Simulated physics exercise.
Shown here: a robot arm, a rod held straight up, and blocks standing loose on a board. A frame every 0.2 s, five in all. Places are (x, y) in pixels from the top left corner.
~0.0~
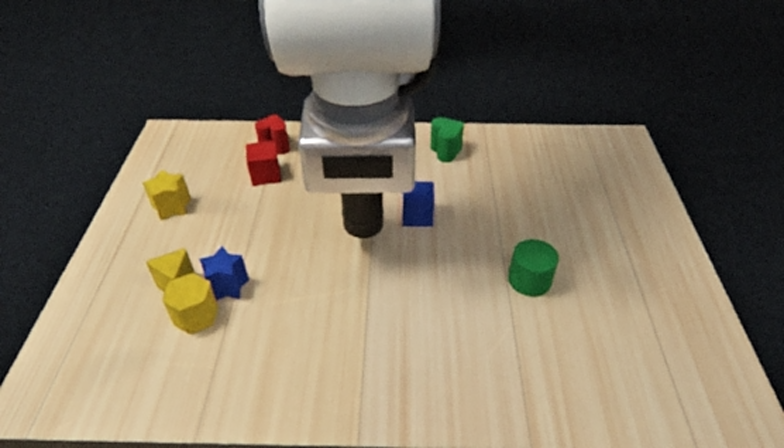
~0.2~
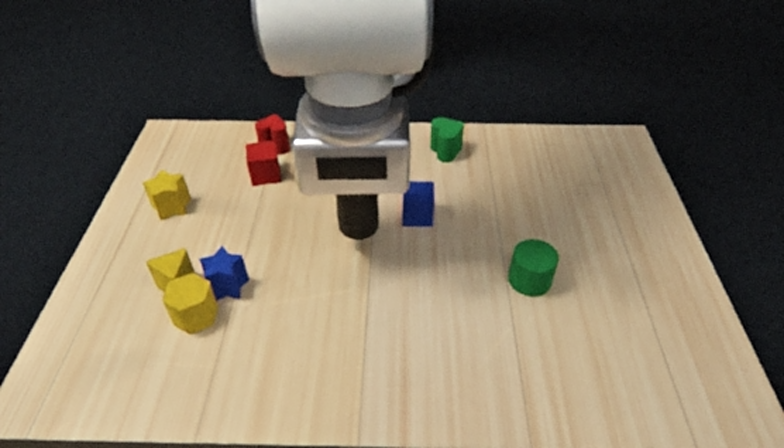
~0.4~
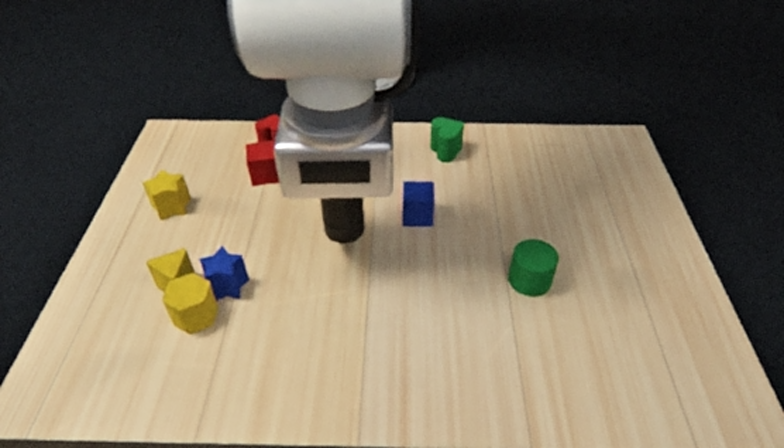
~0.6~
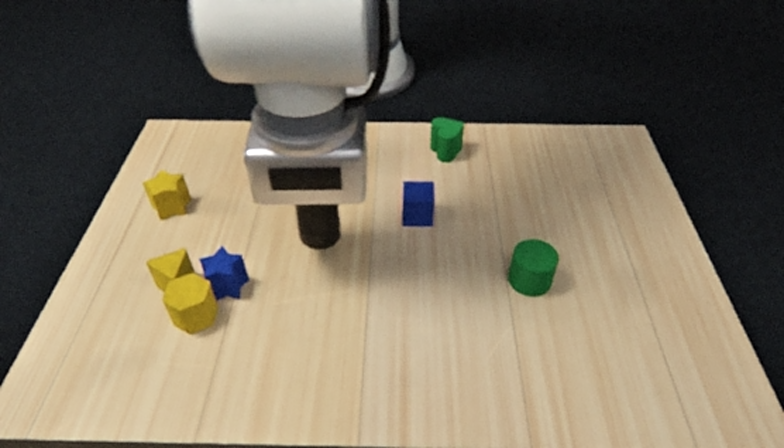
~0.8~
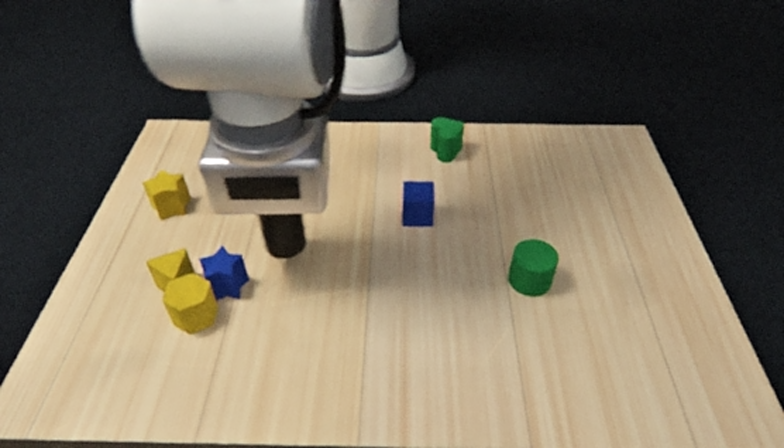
A white and silver robot arm holds a dark rod upright over a pale wooden board, seen from above and in front against a black background. Yellow blocks and a blue star sit at left, red blocks at the back left, a blue block near the centre, and green blocks to the right. The arm slides left and slightly nearer, touching nothing, while the blocks and camera stay still.
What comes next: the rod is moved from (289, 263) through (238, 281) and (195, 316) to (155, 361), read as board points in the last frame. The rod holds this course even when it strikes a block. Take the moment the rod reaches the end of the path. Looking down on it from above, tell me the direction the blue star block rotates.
It makes a clockwise turn.
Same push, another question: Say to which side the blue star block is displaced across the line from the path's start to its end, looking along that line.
Its sideways move is to the right.
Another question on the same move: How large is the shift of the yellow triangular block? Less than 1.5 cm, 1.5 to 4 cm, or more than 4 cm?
By the end of the path, it will have gone between 1.5 and 4 cm.
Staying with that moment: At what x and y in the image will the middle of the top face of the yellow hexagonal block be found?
It ends at (92, 347).
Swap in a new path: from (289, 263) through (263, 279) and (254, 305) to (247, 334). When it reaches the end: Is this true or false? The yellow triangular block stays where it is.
That claim is true.
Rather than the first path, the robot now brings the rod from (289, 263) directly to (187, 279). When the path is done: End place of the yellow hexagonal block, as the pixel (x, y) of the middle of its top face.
That would be at about pixel (159, 311).
On the path given first. One third of the way, rod at (232, 263); yellow triangular block at (163, 262); yellow hexagonal block at (169, 300), turned 25° anticlockwise; blue star block at (191, 270), turned 25° clockwise.
Two thirds of the way, rod at (187, 299); yellow triangular block at (144, 265), turned 40° clockwise; yellow hexagonal block at (121, 331), turned 75° anticlockwise; blue star block at (145, 294), turned 55° clockwise.
At the end, rod at (146, 344); yellow triangular block at (144, 265), turned 40° clockwise; yellow hexagonal block at (92, 347), turned 65° anticlockwise; blue star block at (134, 299), turned 100° clockwise.
